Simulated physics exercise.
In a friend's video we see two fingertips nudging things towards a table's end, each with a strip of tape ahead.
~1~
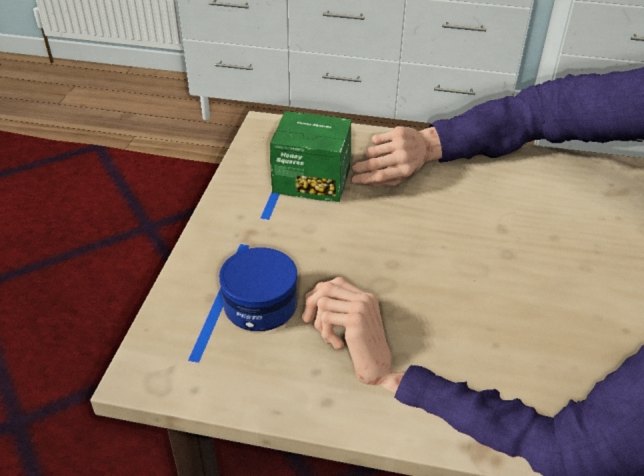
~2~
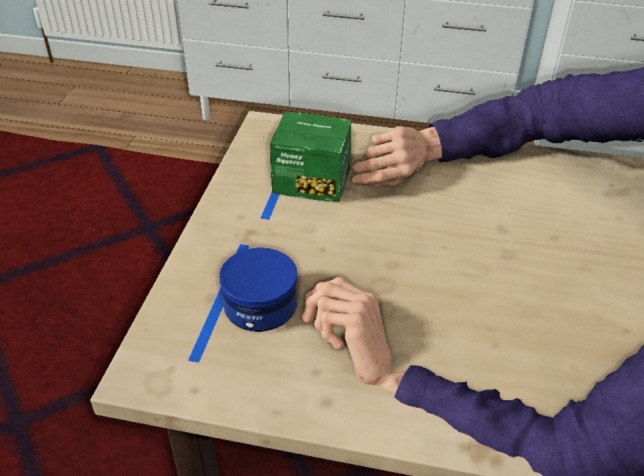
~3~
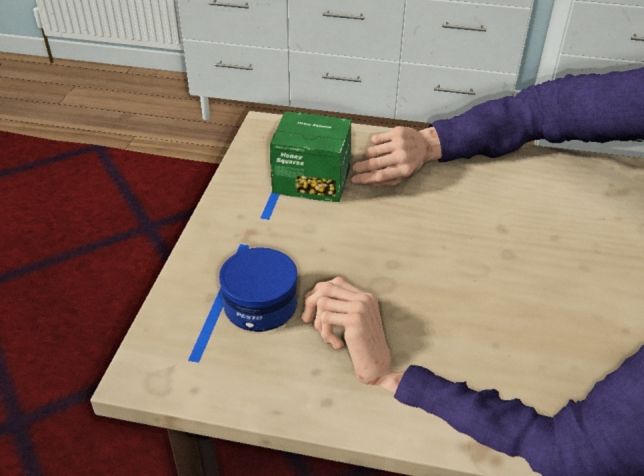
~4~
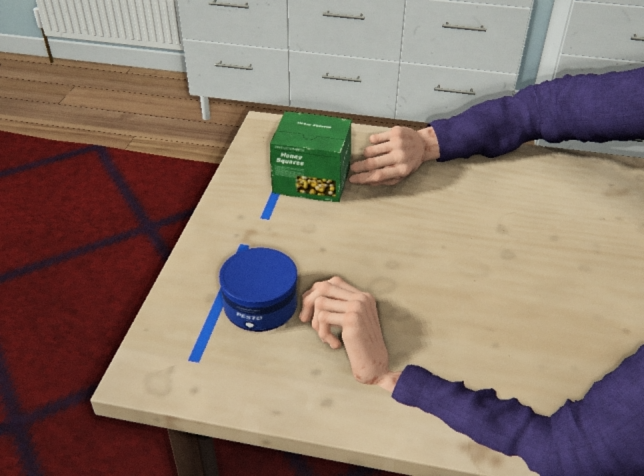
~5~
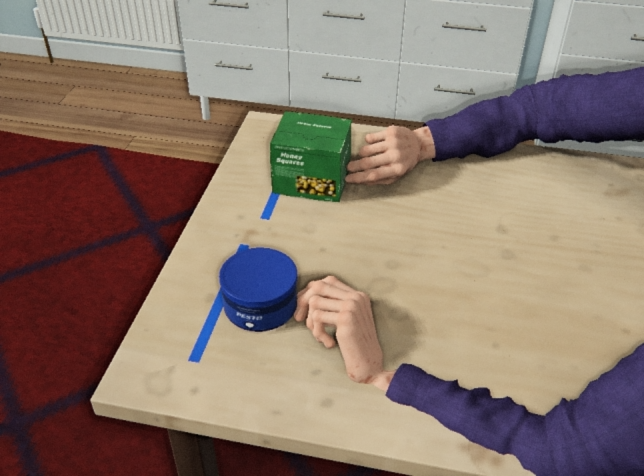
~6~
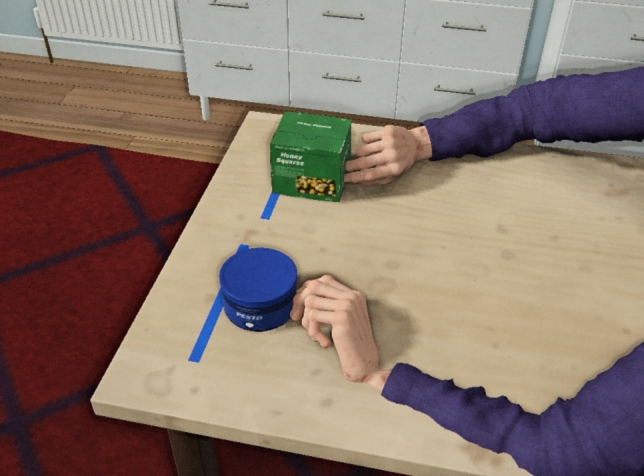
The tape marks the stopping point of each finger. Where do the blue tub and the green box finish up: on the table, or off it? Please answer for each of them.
They finish like this: Blue tub - on the table, green box - on the table.
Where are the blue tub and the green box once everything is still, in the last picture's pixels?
In the last picture, the blue tub sits at (178, 276) while the green box sits at (244, 148).
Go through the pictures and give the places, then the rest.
In the first frame, blue tub (260, 289); green box (312, 157).
In the second frame, green box (312, 157).
In the third frame, blue tub (259, 289).
In the fourth frame, green box (312, 157).
In the fifth frame, blue tub (259, 289).
In the sixth frame, blue tub (259, 289); green box (312, 157).
Then, 0.62 s later than the last frame, blue tub shifted a little near (221, 283); green box shifted a little near (280, 152).
When it is over, the blue tub remains on top, near (178, 276); the green box remains on top, near (243, 148).
